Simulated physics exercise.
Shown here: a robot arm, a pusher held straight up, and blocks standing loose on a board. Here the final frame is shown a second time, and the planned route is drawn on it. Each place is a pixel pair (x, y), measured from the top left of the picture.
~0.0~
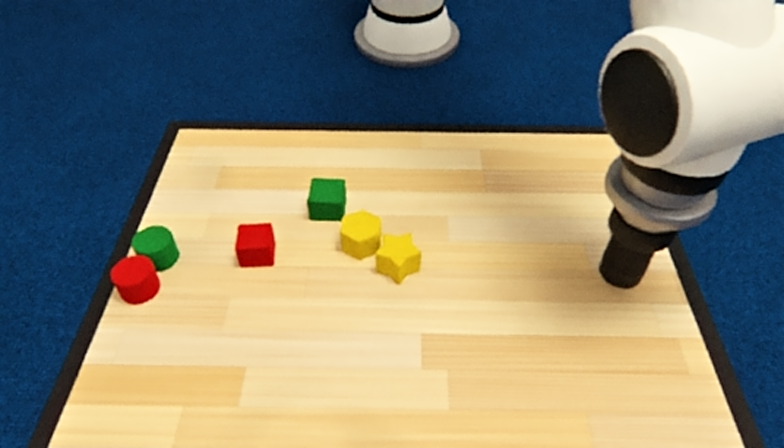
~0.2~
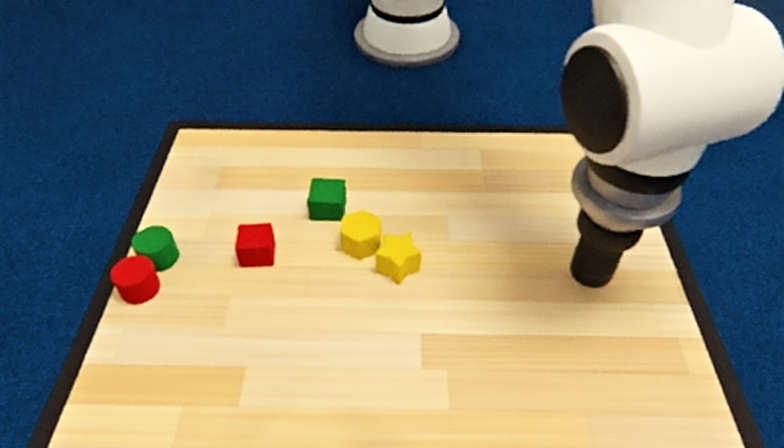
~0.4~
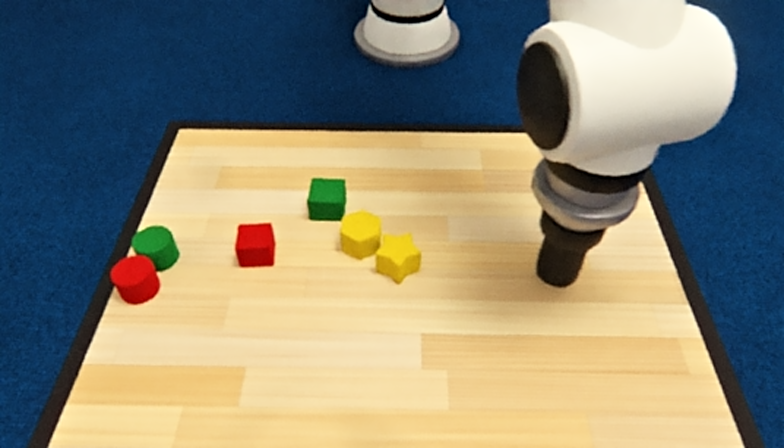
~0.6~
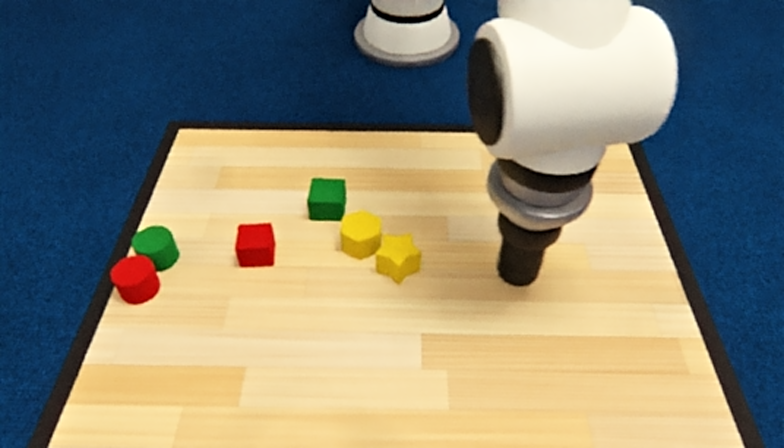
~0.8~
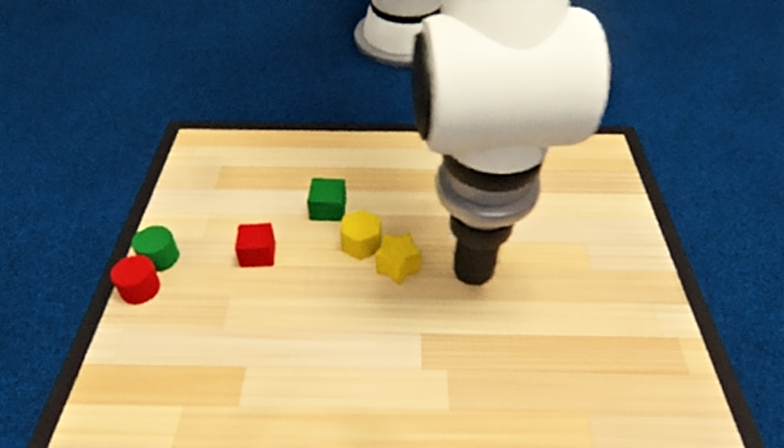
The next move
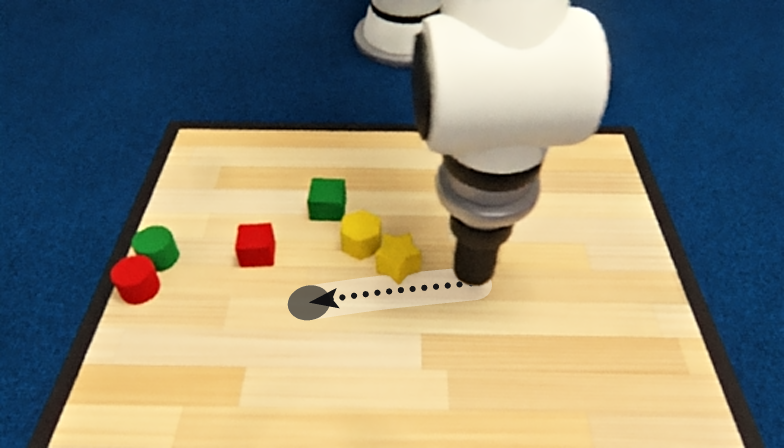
On a wooden board, a robot arm moves its dark pusher left toward the still blocks.
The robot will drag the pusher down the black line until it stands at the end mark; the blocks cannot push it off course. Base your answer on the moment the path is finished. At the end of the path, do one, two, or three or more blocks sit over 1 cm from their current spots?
The way I see it, the answer is one.
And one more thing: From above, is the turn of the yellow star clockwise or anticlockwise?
It turns round clockwise.
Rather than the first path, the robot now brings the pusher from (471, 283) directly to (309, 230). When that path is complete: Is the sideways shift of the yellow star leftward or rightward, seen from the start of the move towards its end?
With start-to-end as forward, it shifts left.
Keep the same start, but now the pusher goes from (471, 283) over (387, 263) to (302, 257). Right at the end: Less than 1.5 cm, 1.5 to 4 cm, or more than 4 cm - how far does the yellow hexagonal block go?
The yellow hexagonal block moves over 4 cm.
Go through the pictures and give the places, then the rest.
The first picture shows tip of the pusher (620, 273), middles of tops, red four-sided block (253, 235), yellow hexagonal block (361, 224), yellow star (398, 247).
The second picture shows pusher (591, 273), nothing pushed.
The third picture shows pusher (556, 272), nothing pushed.
The fourth picture shows pusher (517, 271), nothing pushed.
The fifth picture shows pusher (473, 270), red four-sided block (253, 235), yellow hexagonal block (361, 224), yellow star (398, 247).
The line goes from (471, 283) directly to (309, 302).
What follows on the original path. One third of the way, pusher (419, 275); nothing pushed yet.
Two thirds of the way, pusher (363, 282); yellow hexagonal block (359, 221); yellow star (384, 244), turned 45° clockwise.
At the end, pusher (307, 290); red four-sided block unmoved; yellow hexagonal block (359, 221); yellow star (384, 244), turned 45° clockwise.
